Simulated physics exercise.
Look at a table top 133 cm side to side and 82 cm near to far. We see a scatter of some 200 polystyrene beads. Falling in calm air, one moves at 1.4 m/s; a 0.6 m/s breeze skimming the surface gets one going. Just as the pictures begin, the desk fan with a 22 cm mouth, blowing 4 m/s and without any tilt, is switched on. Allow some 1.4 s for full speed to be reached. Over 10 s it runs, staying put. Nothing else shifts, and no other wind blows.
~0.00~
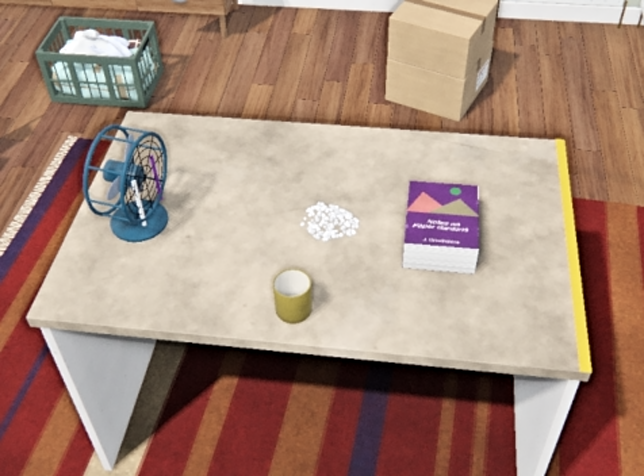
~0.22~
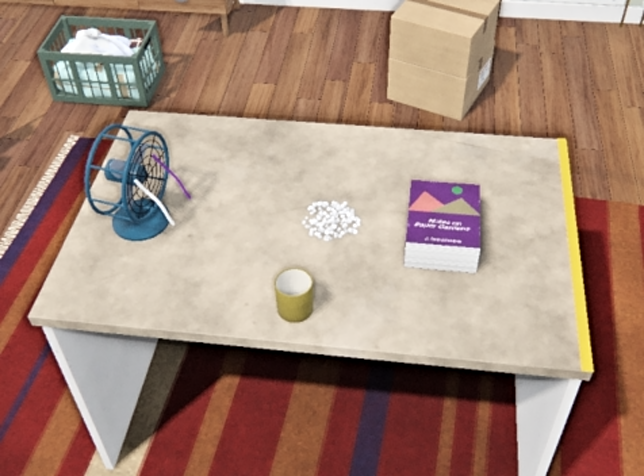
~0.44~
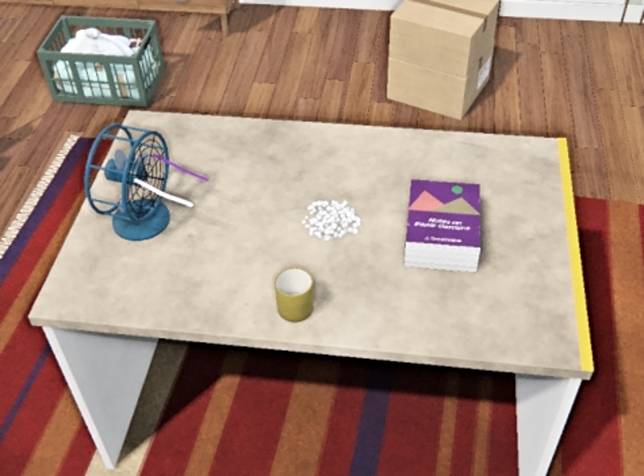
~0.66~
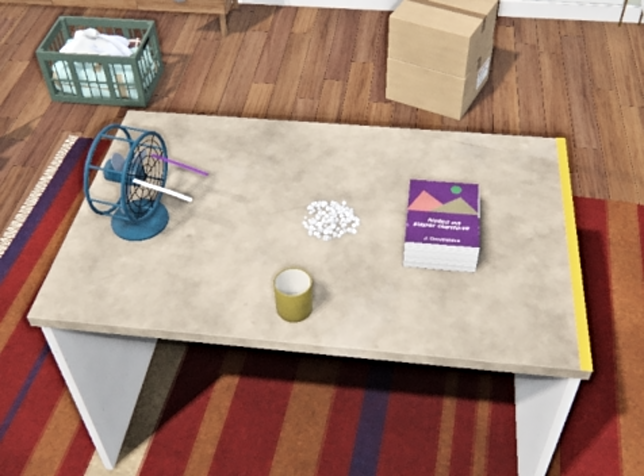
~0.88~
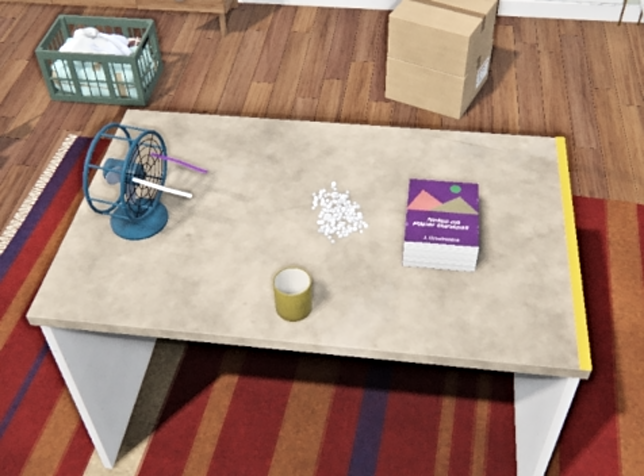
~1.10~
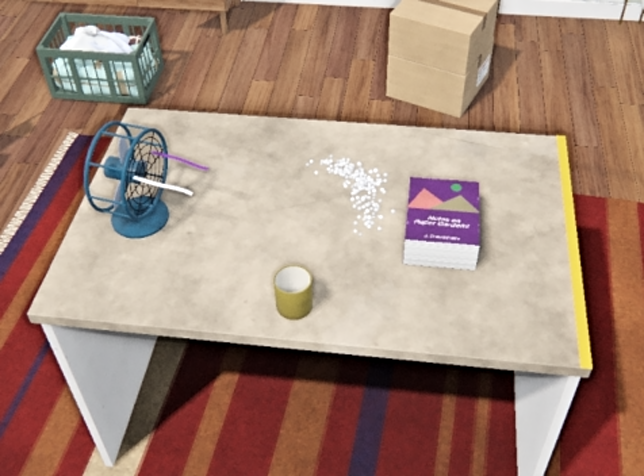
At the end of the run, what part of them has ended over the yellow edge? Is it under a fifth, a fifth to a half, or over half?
Looks like fewer than one in five will finish beyond that edge.
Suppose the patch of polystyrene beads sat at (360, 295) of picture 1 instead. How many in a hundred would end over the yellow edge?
I'd expect around 0 percent of them to end up there.
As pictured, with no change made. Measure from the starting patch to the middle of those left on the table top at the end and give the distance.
Around 25 cm, I reckon.
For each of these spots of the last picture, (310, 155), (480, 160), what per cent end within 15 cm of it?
Estimates in listed order: 30 %; 0 %.
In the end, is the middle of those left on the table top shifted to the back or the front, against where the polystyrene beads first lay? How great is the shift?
Direction: Rearward; shift: About 25 cm.
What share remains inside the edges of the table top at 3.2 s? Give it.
I'd estimate about 40 per cent.
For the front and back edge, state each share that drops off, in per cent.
Roughly 0 per cent at the front edge and 70 per cent at the back edge.
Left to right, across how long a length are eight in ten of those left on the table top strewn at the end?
Roughly 10 cm from left to right.
After 2.0 s the count stands so, 0 % are over the yellow edge; the middle of those still in play is near (353, 159).
After 3.2 s the count stands so, 0 % are over the yellow edge; the middle of those still in play is near (345, 161).
After 5.5 s the count stands so, 0 % are over the yellow edge; the middle of those still in play is near (340, 161).
After 10.0 s, at the end, 0 % are over the yellow edge; the middle of those still in play is near (340, 161).
